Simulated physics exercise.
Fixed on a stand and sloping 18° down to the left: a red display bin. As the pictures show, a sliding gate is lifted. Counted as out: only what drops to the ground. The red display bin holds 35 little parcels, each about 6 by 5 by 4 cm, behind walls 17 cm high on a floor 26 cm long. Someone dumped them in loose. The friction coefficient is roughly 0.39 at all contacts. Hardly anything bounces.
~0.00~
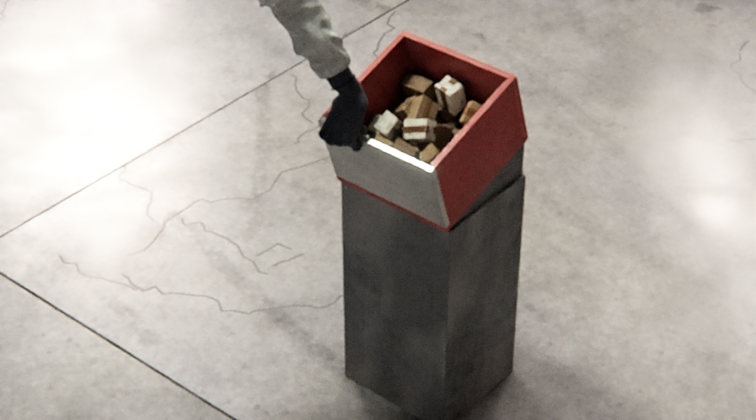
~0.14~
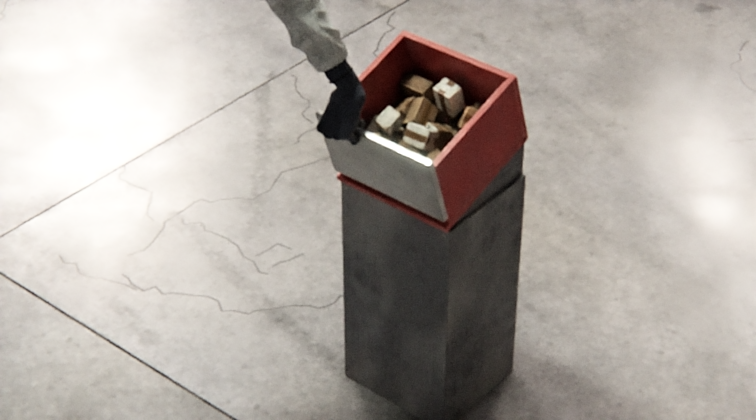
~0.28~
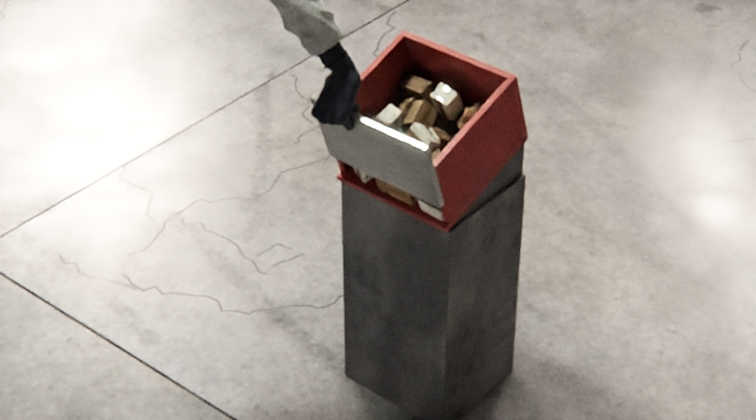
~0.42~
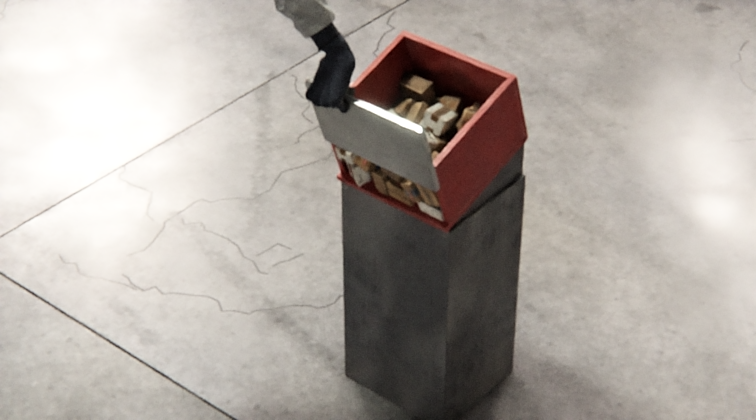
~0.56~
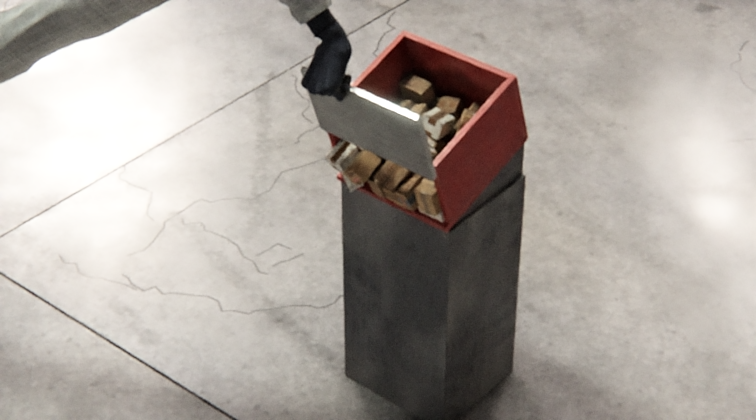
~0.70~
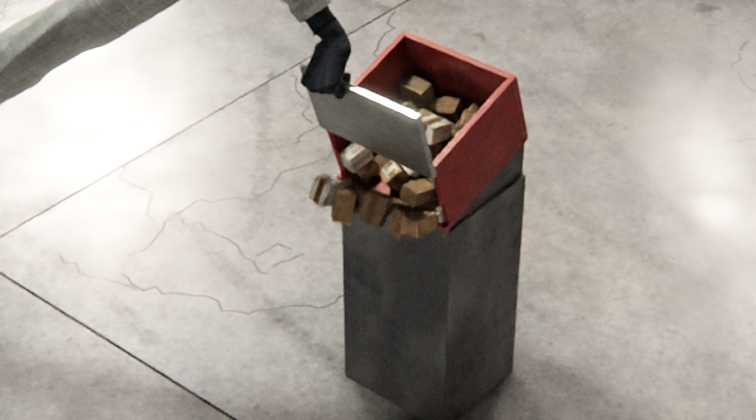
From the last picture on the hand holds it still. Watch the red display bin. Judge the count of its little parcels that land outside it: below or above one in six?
The parcels outside number over a sixth of the lot.
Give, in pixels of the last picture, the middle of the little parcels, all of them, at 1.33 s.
I'd put it close to (399, 196).
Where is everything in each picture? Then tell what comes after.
In the first frame (places track the rim corner closest to us here), red display bin (432, 166); gap 0 cm; none in free fall.
Red display bin (432, 166); gap 2 cm, in the second frame.
Red display bin (432, 166); gap 6 cm, in the third frame.
Red display bin (432, 166); gap 11 cm, in the fourth frame.
Red display bin (432, 166); gap 15 cm, in the fifth frame.
Red display bin (432, 166); gap 15 cm; none in free fall, in the sixth frame.
After 0.86 s, the red display bin is down by 9 of 35.
After 1.05 s, the red display bin is down by 12 of 35.
After 1.33 s, the red display bin is down by 16 of 35.
Outcome (at 1.68 s), the red display bin is down by 18 of 35. Asked share, 18 of 35, 51 per cent.
